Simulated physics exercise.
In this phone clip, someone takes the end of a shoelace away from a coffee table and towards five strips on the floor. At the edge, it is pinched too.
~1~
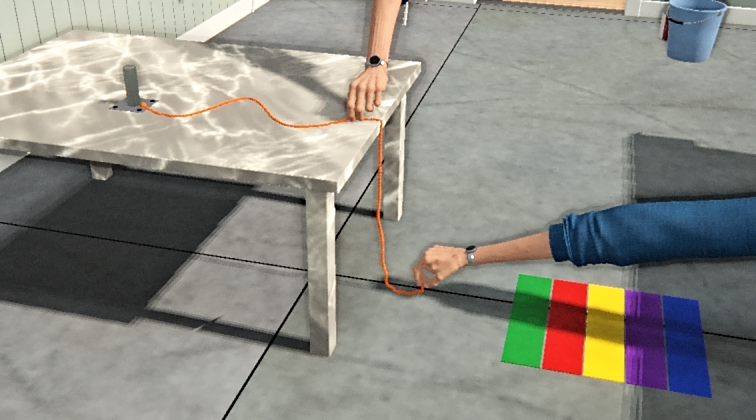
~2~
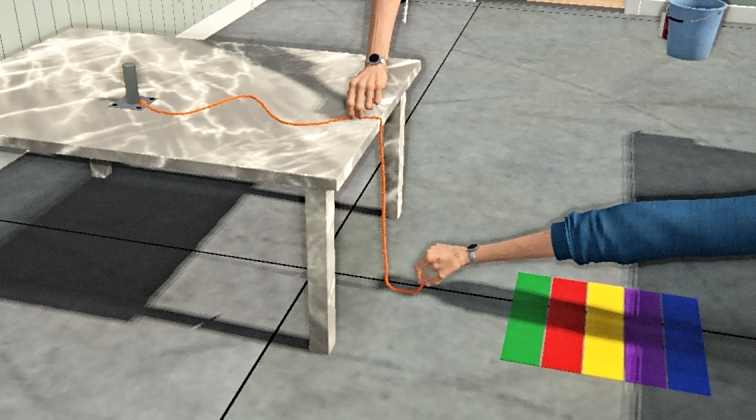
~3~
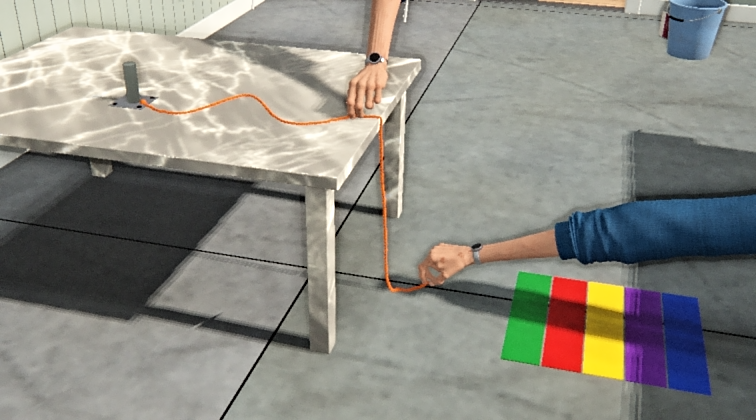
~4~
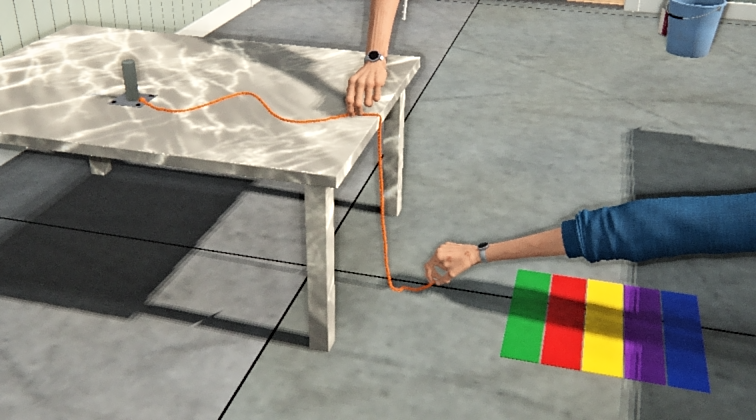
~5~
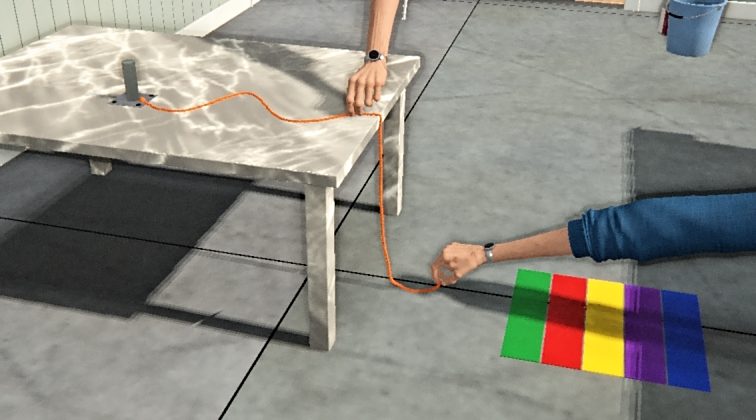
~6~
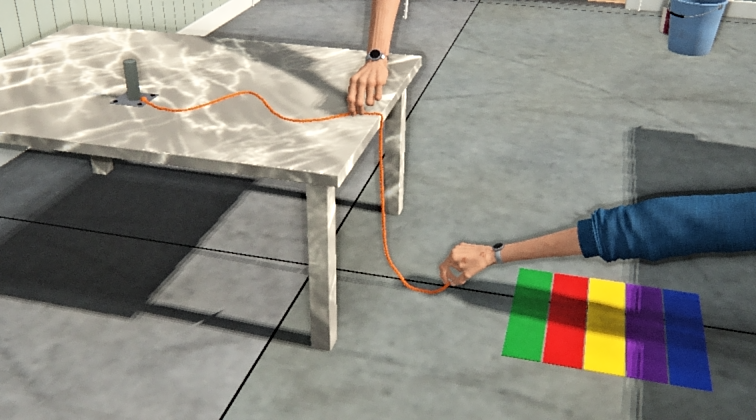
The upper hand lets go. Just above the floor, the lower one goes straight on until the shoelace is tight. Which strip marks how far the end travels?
The purple strip.
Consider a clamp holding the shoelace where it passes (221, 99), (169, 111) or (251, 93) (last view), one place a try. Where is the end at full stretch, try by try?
Result per try (px, approx.): (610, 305); (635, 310); (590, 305).
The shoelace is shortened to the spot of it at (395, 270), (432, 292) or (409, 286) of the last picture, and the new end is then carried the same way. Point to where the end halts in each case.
Cut 1: About (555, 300). Cut 2: About (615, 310). Cut 3: About (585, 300).
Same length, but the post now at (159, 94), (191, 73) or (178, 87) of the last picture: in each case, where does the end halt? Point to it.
Try 1 about (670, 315), try 2 about (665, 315), try 3 about (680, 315).
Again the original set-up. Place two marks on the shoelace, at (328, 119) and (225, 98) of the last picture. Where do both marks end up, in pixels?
They go to (400, 136) and to (249, 107).
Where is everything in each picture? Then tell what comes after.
The first picture shows end (423, 284); green (523, 347); red (563, 353); yellow (604, 360); purple (646, 367); blue (689, 374).
The second picture shows end (425, 282); shoelace through (167, 114) (240, 97) (283, 122) (369, 118) (383, 195) (386, 268).
The third picture shows end (429, 282).
The fourth picture shows end (435, 281); shoelace through (167, 111) (240, 94) (282, 119) (368, 115) (382, 192) (386, 264).
The fifth picture shows end (441, 281).
The sixth picture shows end (450, 282); shoelace through (168, 110) (241, 93) (284, 118) (370, 114) (382, 191) (390, 263).
Early on, end near (589, 303); over yellow.
Midway, end near (626, 309); over yellow.
At the end of the slack, end near (648, 312); over purple. It halts on the purple strip.
